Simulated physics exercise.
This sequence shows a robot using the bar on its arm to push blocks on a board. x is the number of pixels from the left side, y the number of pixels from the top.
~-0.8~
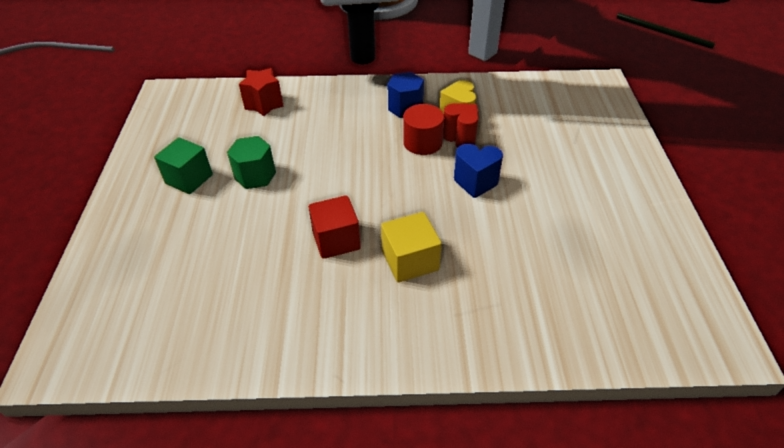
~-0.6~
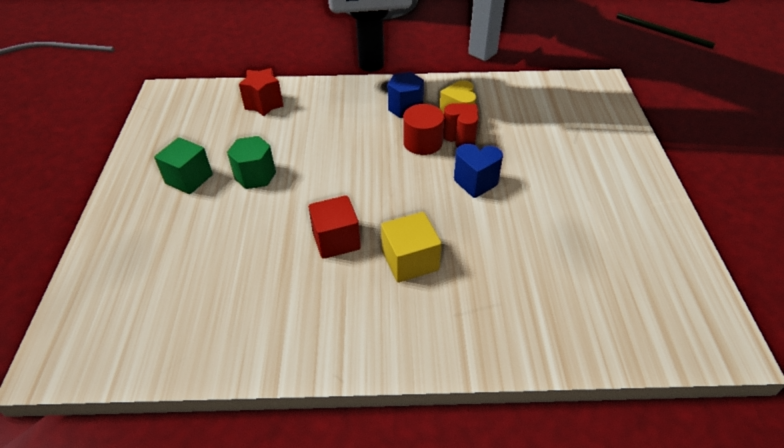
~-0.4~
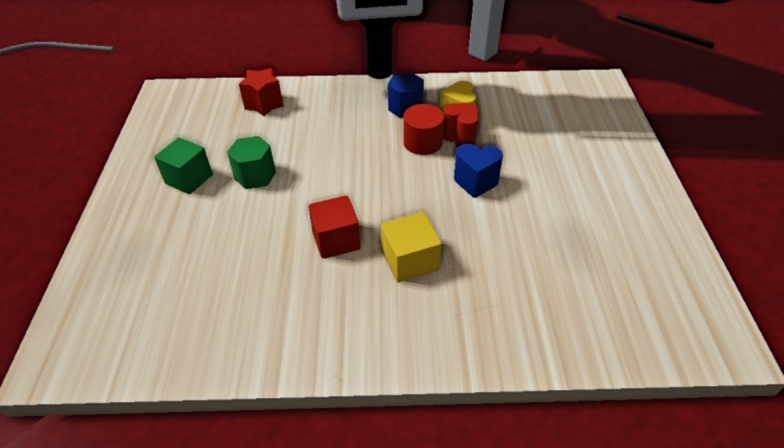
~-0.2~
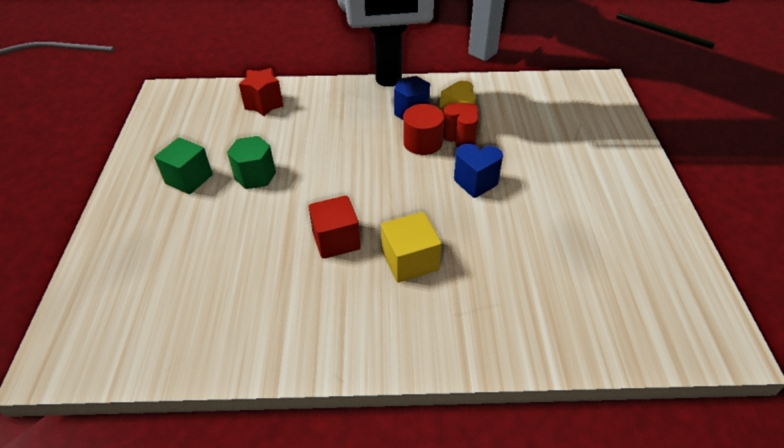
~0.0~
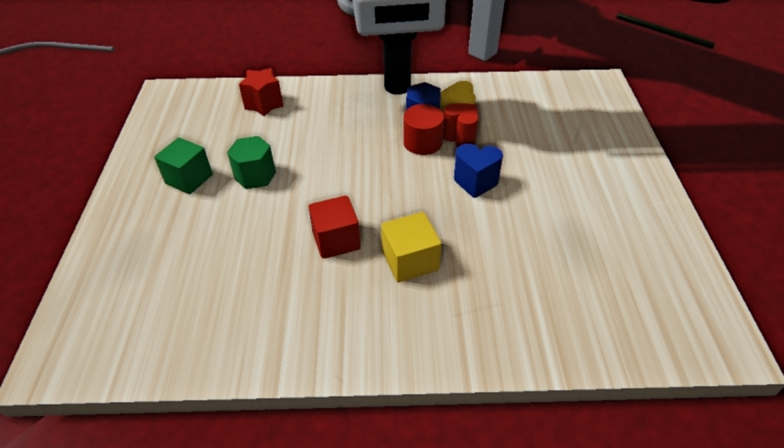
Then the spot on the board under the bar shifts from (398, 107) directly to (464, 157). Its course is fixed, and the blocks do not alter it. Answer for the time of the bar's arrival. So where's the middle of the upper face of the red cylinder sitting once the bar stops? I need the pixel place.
About (438, 143).
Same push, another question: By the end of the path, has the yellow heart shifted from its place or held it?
The result: It moves.
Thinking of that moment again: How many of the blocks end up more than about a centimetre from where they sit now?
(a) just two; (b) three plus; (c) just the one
My pick is b.
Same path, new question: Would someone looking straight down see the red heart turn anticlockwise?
The answer is no.
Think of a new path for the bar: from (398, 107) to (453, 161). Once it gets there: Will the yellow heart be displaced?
Going by the path, yes.
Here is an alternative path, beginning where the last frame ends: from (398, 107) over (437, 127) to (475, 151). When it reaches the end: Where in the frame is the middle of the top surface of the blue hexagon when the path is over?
It should be at (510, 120) by then.
What follows on the original path. One third of the way, bar (419, 103); blue hexagon (450, 103), turned 25° anticlockwise; red cylinder (430, 124); yellow heart (479, 91), turned 40° anticlockwise; red heart (481, 118).
Two thirds of the way, bar (442, 120); blue hexagon (474, 111), turned 75° anticlockwise; red cylinder (435, 134); yellow heart (484, 90), turned 60° anticlockwise; red heart (507, 123), turned 55° clockwise.
At the end, bar (466, 137); blue hexagon (483, 112), turned 105° anticlockwise; red cylinder (438, 143); yellow heart (484, 90), turned 60° anticlockwise; red heart (512, 123), turned 70° clockwise.
